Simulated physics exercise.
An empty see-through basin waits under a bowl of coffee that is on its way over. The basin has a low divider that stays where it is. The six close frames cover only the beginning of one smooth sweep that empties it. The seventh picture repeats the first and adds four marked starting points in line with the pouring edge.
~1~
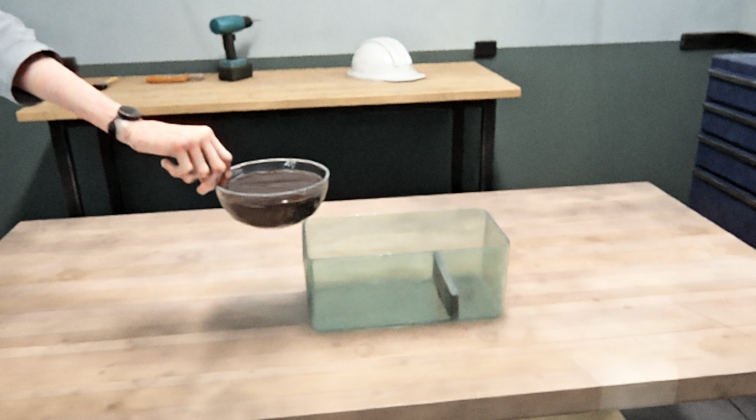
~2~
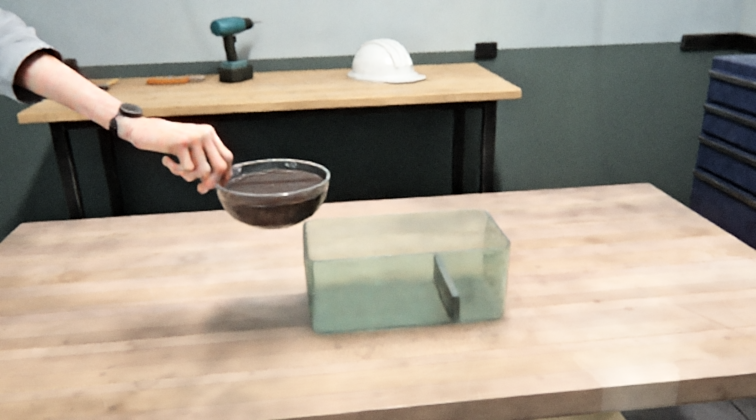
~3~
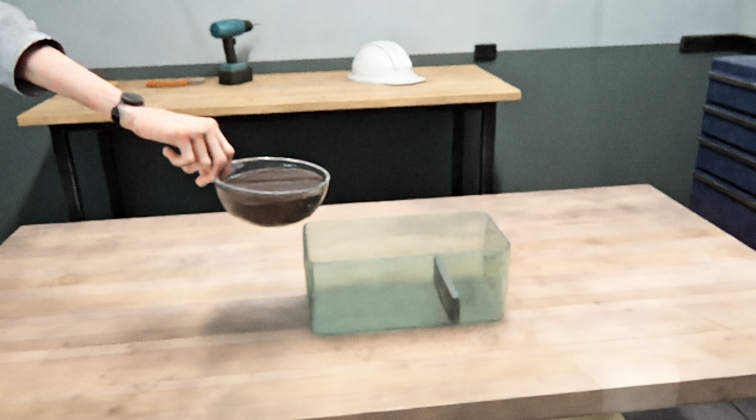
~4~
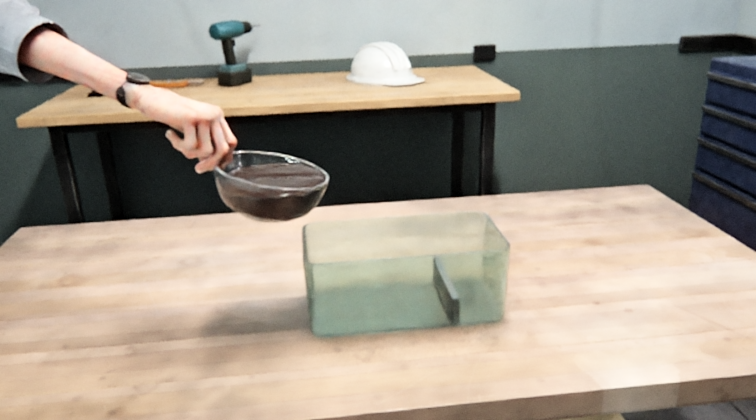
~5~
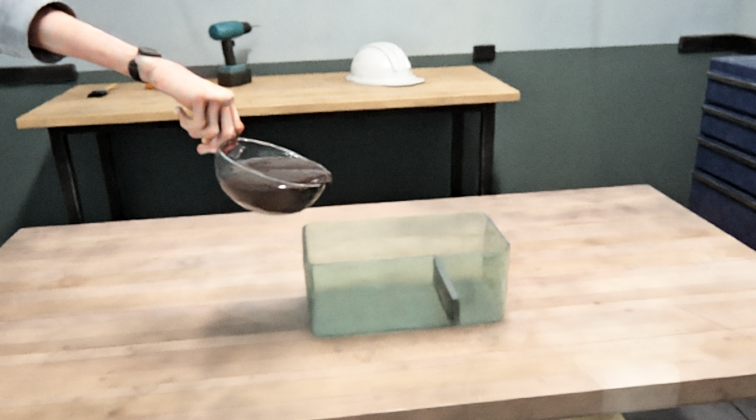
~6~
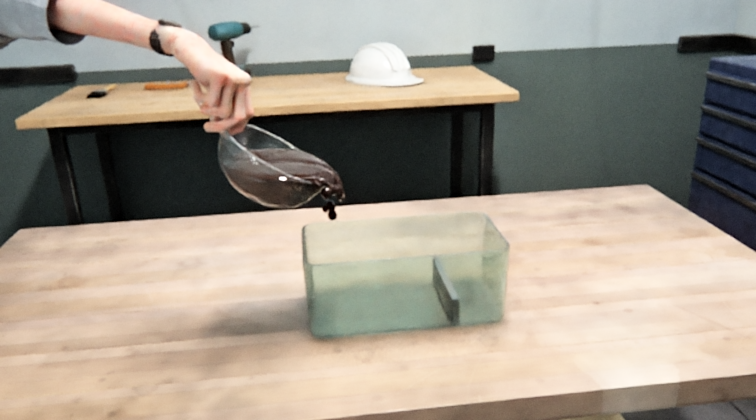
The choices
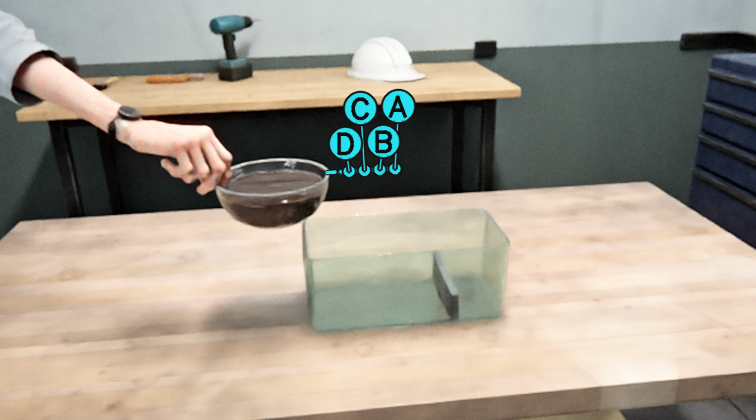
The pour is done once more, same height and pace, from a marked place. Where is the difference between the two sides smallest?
B beats the others.
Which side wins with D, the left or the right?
The left side.
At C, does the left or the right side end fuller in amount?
More ends on the left.
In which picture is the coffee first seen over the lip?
In picture 5.
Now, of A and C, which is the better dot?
It is A.
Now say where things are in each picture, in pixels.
Upright, lip at (327, 172); basin from (310, 330) to (503, 314); top of the wall at (445, 272); nothing has left yet, in the first frame.
Upright, lip at (327, 174); nothing has left yet, in the second frame.
Tipped about 6°, lip at (327, 176); nothing has left yet, in the third frame.
Tipped about 13°, lip at (326, 177); nothing has left yet, in the fourth frame.
Tipped about 22°, lip at (326, 177); coffee is over the lip, down to (326, 177), in the fifth frame.
Tipped about 33°, lip at (326, 177); coffee is over the lip, down to (332, 213), in the sixth frame.
On the marked copy, A at (394, 168); B at (379, 169); C at (364, 170); D at (349, 171).
With A, about 37 % ends left of the wall and 62 % right of it.
With B, about 49 % ends left of the wall and 50 % right of it.
With C, about 72 % ends left of the wall and 27 % right of it.
With D, about 95 % ends left of the wall and 3 % right of it.
